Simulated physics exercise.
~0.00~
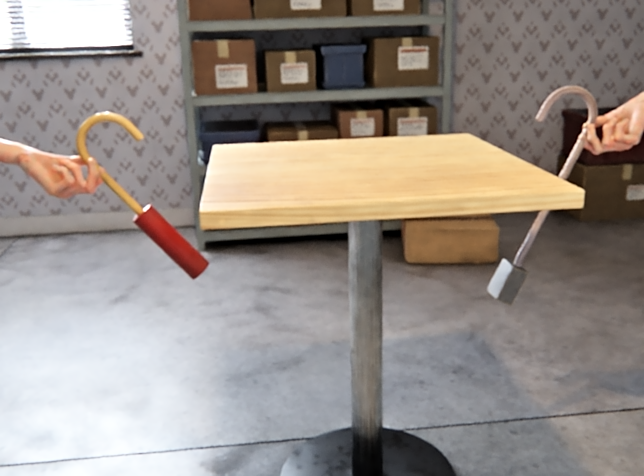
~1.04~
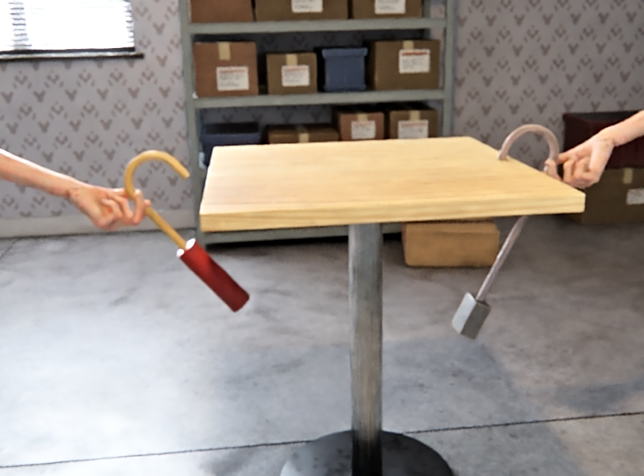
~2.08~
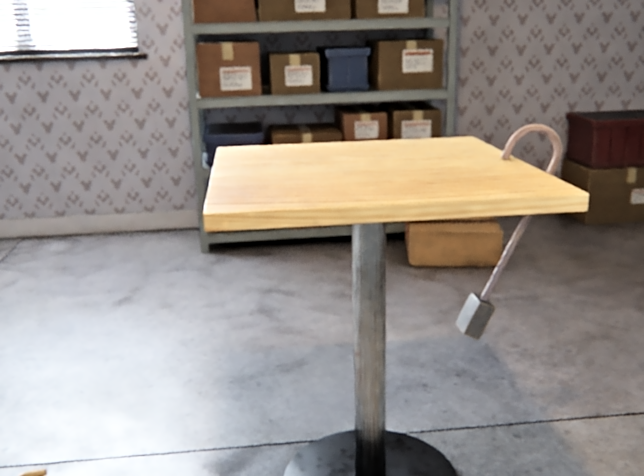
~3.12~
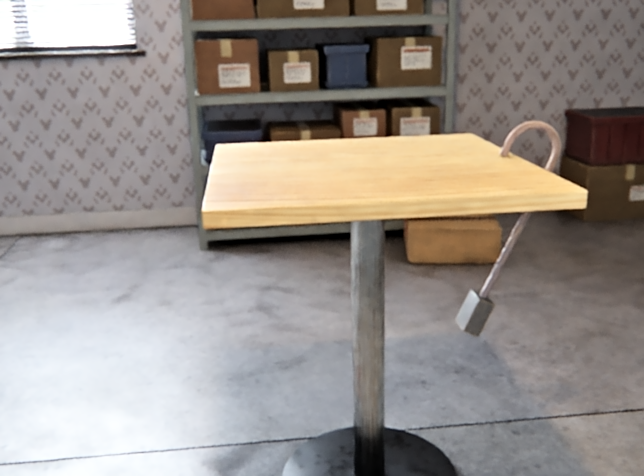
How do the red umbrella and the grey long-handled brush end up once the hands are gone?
The red umbrella drops past the left edge of the table and out of sight. The grey brush stays hanging by its curved handle on the right edge.
